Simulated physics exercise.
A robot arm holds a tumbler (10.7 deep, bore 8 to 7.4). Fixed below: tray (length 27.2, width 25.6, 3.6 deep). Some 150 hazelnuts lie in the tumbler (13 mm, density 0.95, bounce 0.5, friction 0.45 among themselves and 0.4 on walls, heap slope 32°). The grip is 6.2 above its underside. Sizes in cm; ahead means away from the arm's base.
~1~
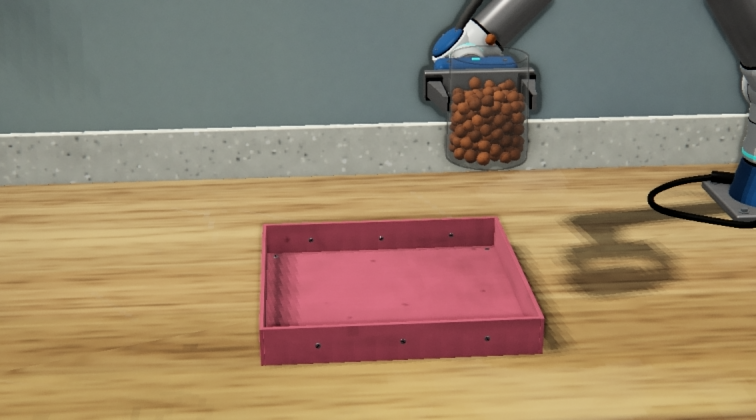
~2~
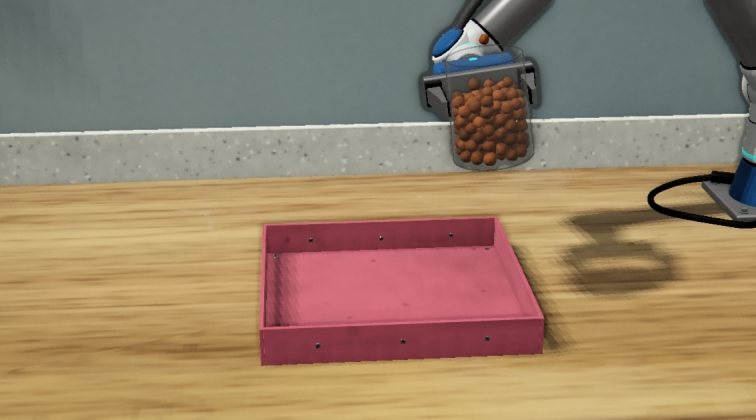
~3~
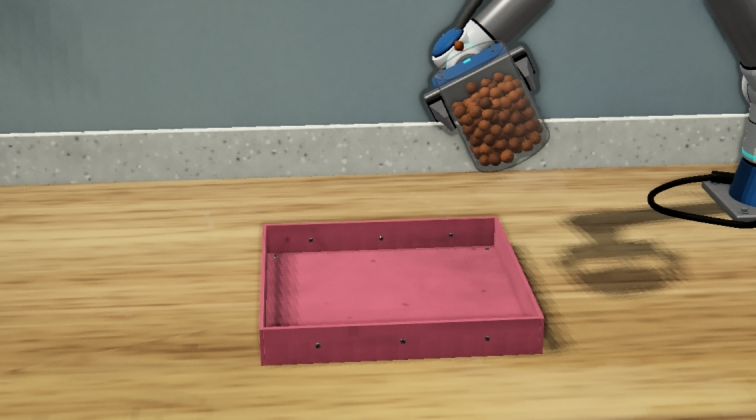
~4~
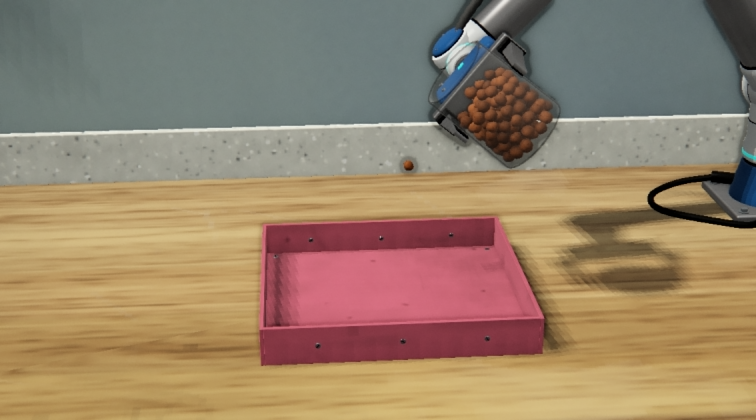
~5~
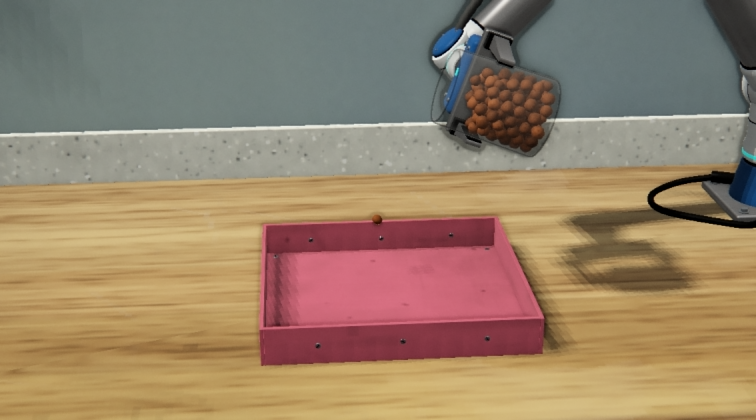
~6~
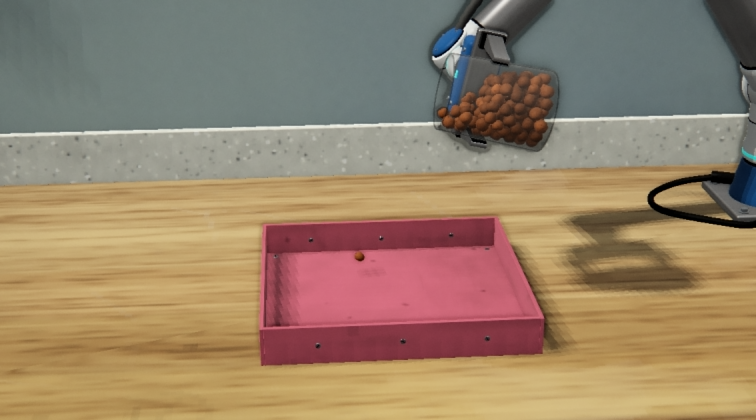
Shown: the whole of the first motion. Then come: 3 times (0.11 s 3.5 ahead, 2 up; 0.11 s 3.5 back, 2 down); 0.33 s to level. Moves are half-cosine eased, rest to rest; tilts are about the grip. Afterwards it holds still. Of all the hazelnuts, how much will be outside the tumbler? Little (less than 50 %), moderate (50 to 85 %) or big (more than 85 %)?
Outside the tumbler the share is moderate, 50 to 85 %.
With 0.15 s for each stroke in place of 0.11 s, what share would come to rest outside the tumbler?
In that case some 35 per cent.
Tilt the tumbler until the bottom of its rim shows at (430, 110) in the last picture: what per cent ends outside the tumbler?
Some 30 per cent.
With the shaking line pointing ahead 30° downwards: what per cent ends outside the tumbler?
Some 25 per cent.
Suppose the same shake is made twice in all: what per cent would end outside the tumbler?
It would be near 50 per cent.
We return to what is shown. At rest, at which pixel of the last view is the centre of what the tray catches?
Around (349, 288).
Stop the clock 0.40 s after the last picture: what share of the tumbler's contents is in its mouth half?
Roughly 80 per cent.
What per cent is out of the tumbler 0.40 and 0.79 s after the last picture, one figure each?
About 30, 65.
Then, 0.40 s later, tilted 77° forward, highest piece 25 above the table; 103 in the tumbler, 36 in the tray, 10 in flight or on a rim.
Then, 0.79 s later, tilted 50° forward, highest piece 23 above the table; 86 in the tray, 54 in the tumbler, 3 on the table or floor, 6 in flight or on a rim.
Then, 1.19 s later, level, highest piece 21 above the table; 91 in the tray, 54 in the tumbler, 4 on the table or floor.
Then, 2.24 s later, level, highest piece 20 above the table; 91 in the tray, 54 in the tumbler, 4 on the table or floor.
At rest, 91 in the tray, 54 in the tumbler, 4 on the table or floor. That is 64 % outside the tumbler.
